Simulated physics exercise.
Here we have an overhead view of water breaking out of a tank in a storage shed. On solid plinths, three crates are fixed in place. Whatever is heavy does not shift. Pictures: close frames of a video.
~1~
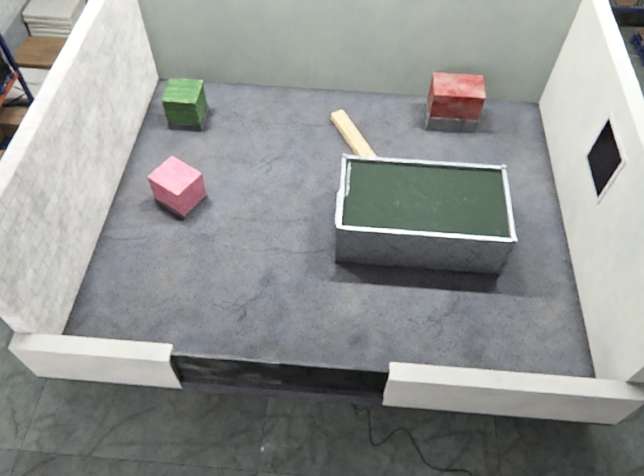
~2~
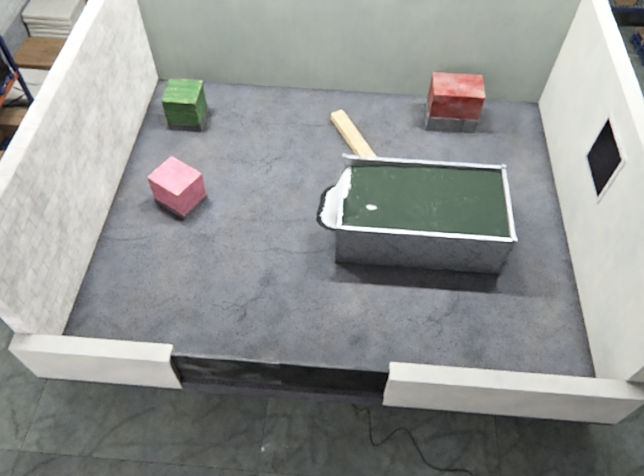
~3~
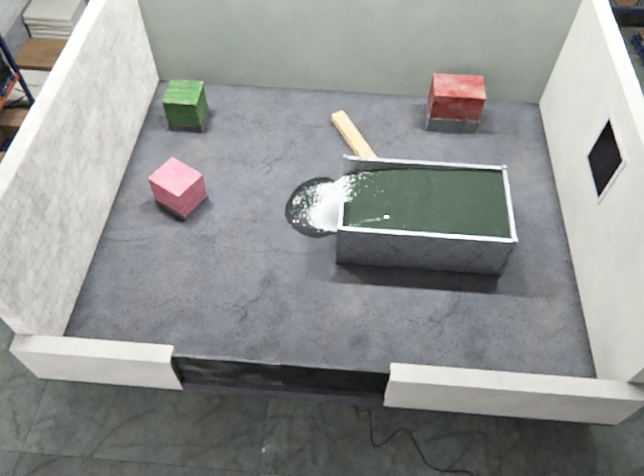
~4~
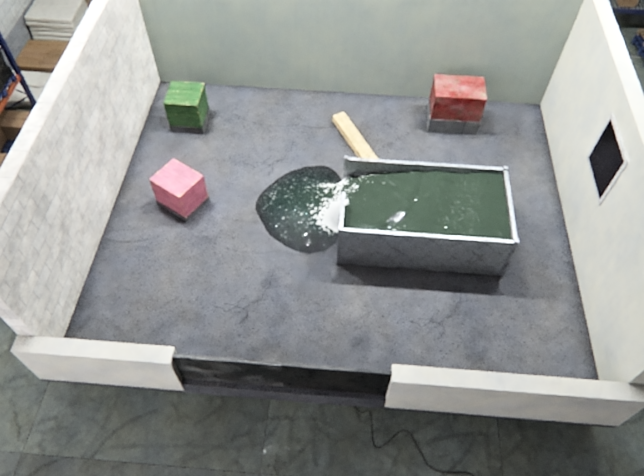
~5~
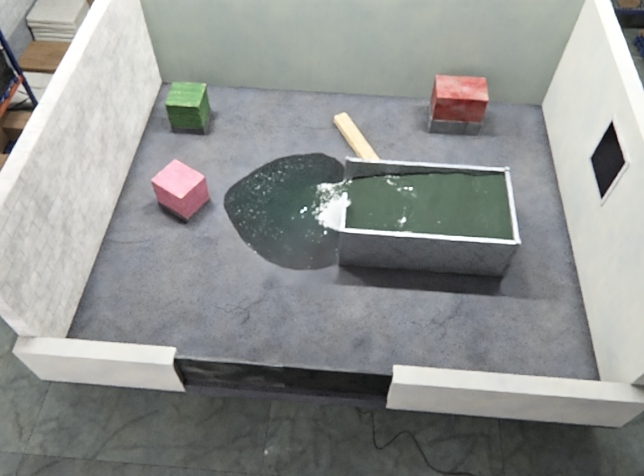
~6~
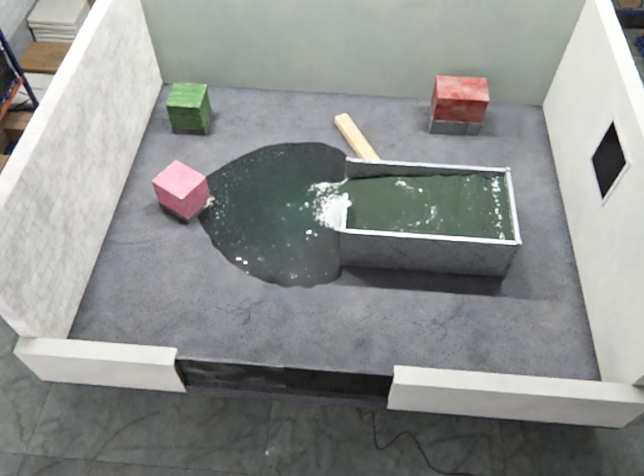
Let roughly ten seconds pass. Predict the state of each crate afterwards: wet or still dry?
Green crate: Wet. Red crate: Dry. Pink crate: Wet.
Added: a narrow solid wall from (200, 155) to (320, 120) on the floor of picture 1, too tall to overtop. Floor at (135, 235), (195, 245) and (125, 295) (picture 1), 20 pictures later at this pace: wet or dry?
As listed: Wet, under water, covered.
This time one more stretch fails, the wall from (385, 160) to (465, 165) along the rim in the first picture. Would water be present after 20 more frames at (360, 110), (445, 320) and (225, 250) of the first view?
Those three come out soaked, moisture-free and moisture-free, one after another.
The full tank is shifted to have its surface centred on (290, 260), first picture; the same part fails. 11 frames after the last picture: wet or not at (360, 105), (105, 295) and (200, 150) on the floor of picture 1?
First unwetted; next drenched; last drenched.
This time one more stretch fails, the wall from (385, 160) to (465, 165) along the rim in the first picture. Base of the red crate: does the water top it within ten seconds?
Red crate: Reached.
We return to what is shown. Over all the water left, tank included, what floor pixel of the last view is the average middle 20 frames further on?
I'd put my finger on (293, 208).
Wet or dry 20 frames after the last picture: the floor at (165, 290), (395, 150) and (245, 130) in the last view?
First spot swamped, second spot clear, third spot swamped.
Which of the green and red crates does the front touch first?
The green one comes first.
A moment on, water covers 30 % of the floor; the green crate water round its plinth, the red crate not reached, the pink crate water round its plinth.
Next, water covers 40 % of the floor; the green crate water round its plinth, the red crate not reached, the pink crate water round its plinth.
Then, water covers 45 % of the floor; the green crate water round its plinth, the red crate not reached, the pink crate water round its plinth.
Later, water covers 70 % of the floor; the green crate water round its plinth, the red crate water round its plinth, the pink crate water round its plinth.
In the end, water covers 95 % of the floor; the green crate was topped, the red crate stayed above the water, the pink crate was topped.
